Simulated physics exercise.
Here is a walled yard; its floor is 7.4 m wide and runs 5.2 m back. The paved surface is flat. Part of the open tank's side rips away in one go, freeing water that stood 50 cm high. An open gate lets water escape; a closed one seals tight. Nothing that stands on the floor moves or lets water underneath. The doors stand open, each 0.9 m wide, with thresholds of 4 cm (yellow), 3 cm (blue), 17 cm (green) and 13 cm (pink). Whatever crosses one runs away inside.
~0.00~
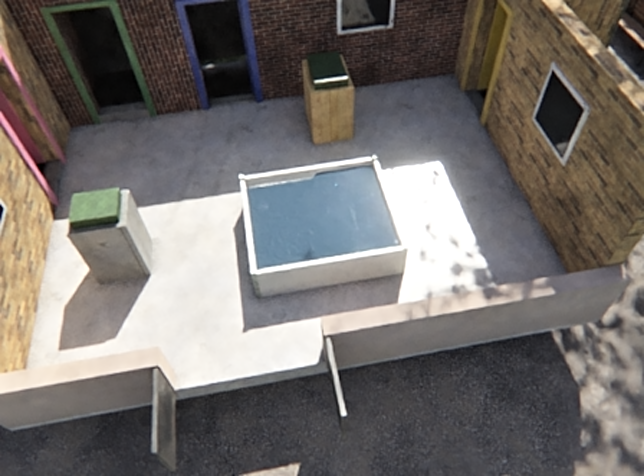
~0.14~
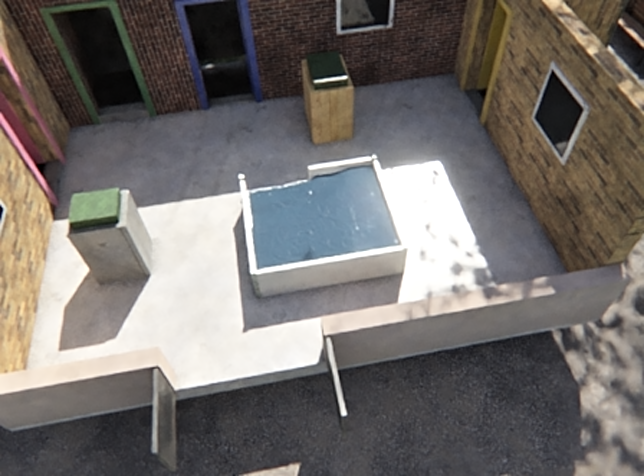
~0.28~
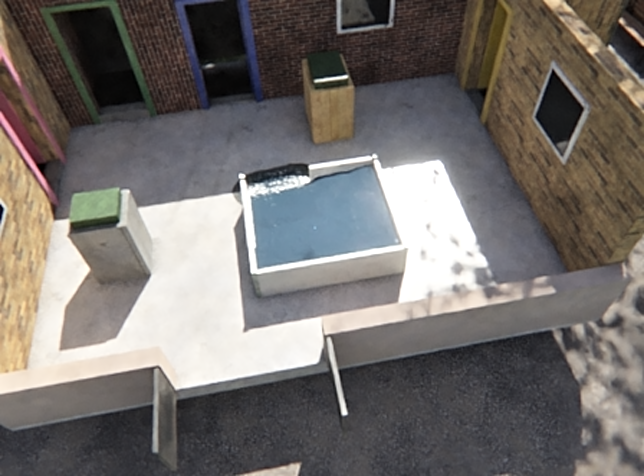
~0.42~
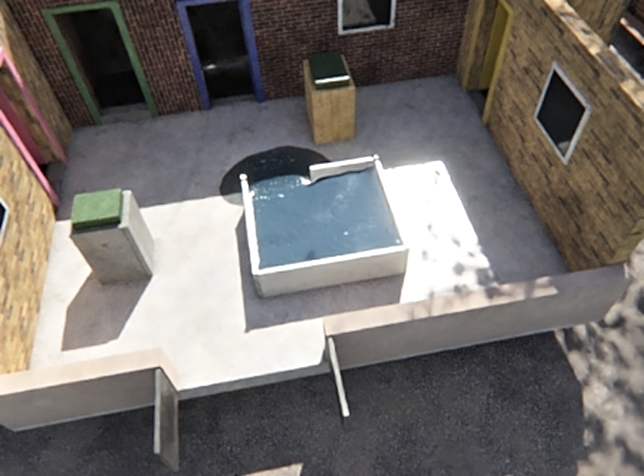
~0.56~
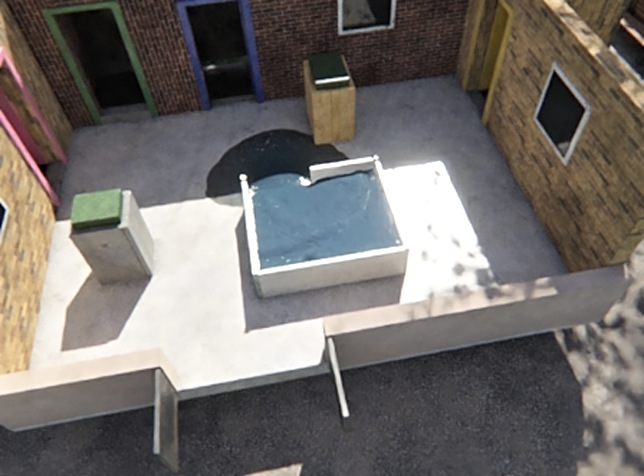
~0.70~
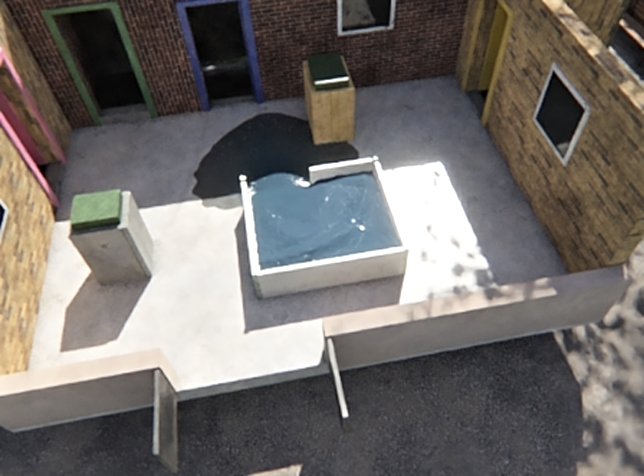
Part of the far side of a white open tank broke away in a walled yard, and water poured out behind it, spreading in a widening dark pool across the paving toward the back doors.
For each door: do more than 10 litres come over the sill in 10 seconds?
Door by door: At the yellow door it goes over the limit; at the blue door it goes over the limit; at the green door it keeps below the limit; at the pink door it stays under the limit.
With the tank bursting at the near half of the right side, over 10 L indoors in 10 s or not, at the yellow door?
Then: Yellow past it.
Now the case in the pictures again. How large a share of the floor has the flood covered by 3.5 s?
Some 35 per cent of it.
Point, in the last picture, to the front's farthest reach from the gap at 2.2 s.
Near (82, 128).
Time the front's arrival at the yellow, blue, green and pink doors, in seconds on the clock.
Yellow 3.2 s, blue 0.9 s, green 1.8 s, pink 3.0 s.
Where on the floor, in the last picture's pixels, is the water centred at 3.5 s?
At about (277, 173).
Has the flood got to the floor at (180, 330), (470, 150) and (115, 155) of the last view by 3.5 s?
In that order: Dry, still dry, under water.
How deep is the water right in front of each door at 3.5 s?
In cm: Yellow 4, blue 14, green 8, pink 6.
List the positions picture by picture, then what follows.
The first picture shows still water, 50 cm deep, in the open tank at (319, 214).
In the second picture, the front is at a hidden place, 0.6 m from the gap on the open tank's far side; 0.1 m2 of floor is under water; 50 cm left at the back of the open tank.
In the third picture, water pours out on the open tank's far side and has run 0.8 m, to a hidden place; typically 8 cm deep outside, 50 cm at the open tank's back.
In the fourth picture, the front is at (291, 149), 1.2 m from the gap on the open tank's far side; 1.5 m2 of floor is under water; 50 cm left at the back of the open tank.
In the fifth picture, the front is at (284, 132), 1.6 m from the gap on the open tank's far side; 2.5 m2 of floor is under water; 49 cm left at the back of the open tank.
In the sixth picture, water pours out on the open tank's far side and has run 2.2 m, to (264, 117); typically 4 cm deep outside, 44 cm at the open tank's back.
After 1.4 s water covers 20 % of the floor and is deepest (26 cm) near (293, 98); yellow door not reached, blue door 9 cm at the sill, 19 L in, green door not reached, pink door not reached.
After 2.2 s water covers 30 % of the floor and is deepest (24 cm) near (293, 98); yellow door not reached, blue door 14 cm at the sill, 94 L in, green door 11 cm at the sill, 0 L in, pink door not reached.
After 3.5 s water covers 35 % of the floor and is deepest (18 cm) near (72, 130); yellow door 4 cm at the sill, 1 L in, blue door 14 cm at the sill, 199 L in, green door 8 cm at the sill, 0 L in, pink door 6 cm at the sill, 0 L in.
After 6.0 s water covers 55 % of the floor and is deepest (13 cm) near (72, 130); yellow door 6 cm at the sill, 20 L in, blue door 10 cm at the sill, 292 L in, green door 8 cm at the sill, 0 L in, pink door 8 cm at the sill, 0 L in.
After 10.0 s water covers 90 % of the floor and is deepest (8 cm) near (24, 400); yellow door 3 cm at the sill, 24 L in, blue door 6 cm at the sill, 345 L in, green door 6 cm at the sill, 0 L in, pink door 5 cm at the sill, 0 L in.
